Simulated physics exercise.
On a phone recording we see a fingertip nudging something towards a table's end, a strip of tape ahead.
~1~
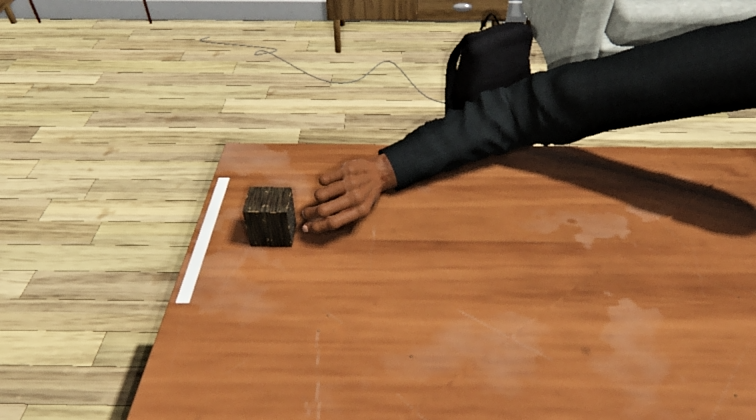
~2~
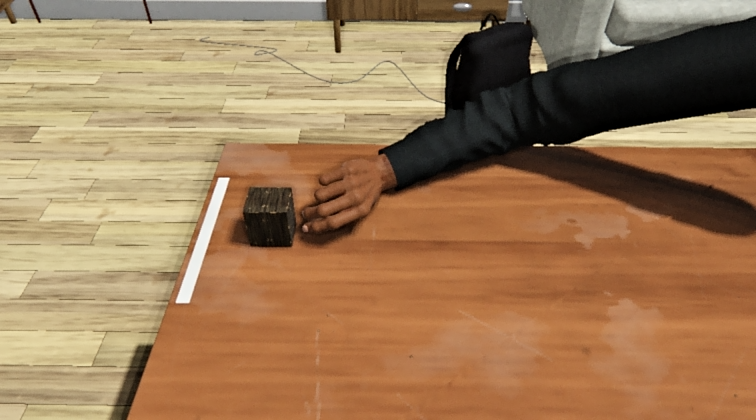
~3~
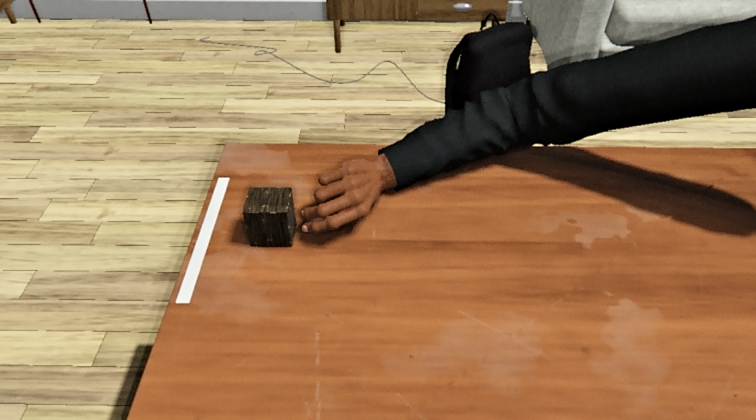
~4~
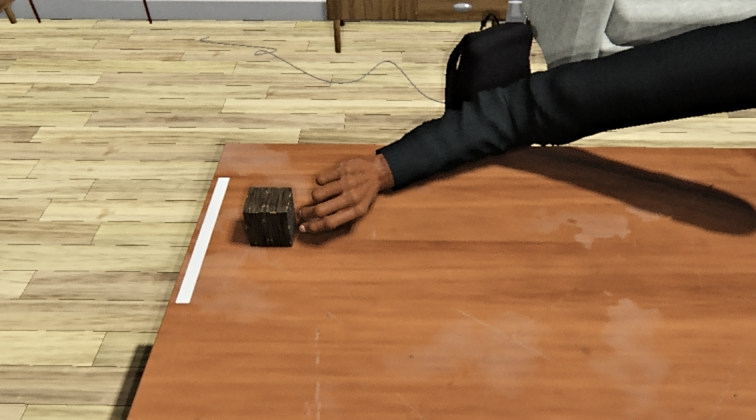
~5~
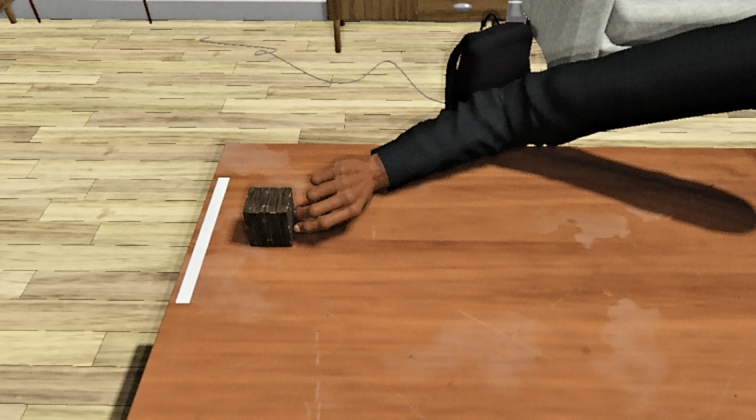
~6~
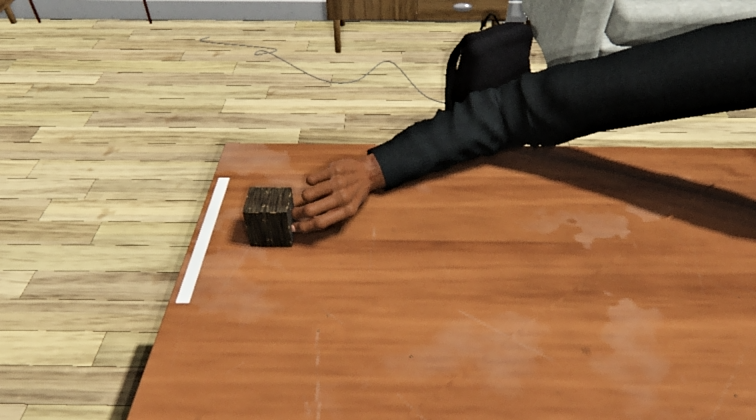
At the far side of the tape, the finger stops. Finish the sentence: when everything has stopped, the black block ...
... lies off the table.
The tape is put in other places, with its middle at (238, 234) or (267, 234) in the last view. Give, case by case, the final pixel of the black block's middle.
Roughly (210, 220) and (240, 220).
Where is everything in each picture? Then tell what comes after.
Black block (271, 217), in the first picture.
Black block (271, 217), in the second picture.
Black block (271, 217), in the third picture.
Black block (271, 217), in the fourth picture.
Black block (271, 217), in the fifth picture.
Black block (271, 217), in the sixth picture.
Then, 1.58 s later than the last frame, black block dropping near (163, 291).
When it is over, the black block drops to the floor.
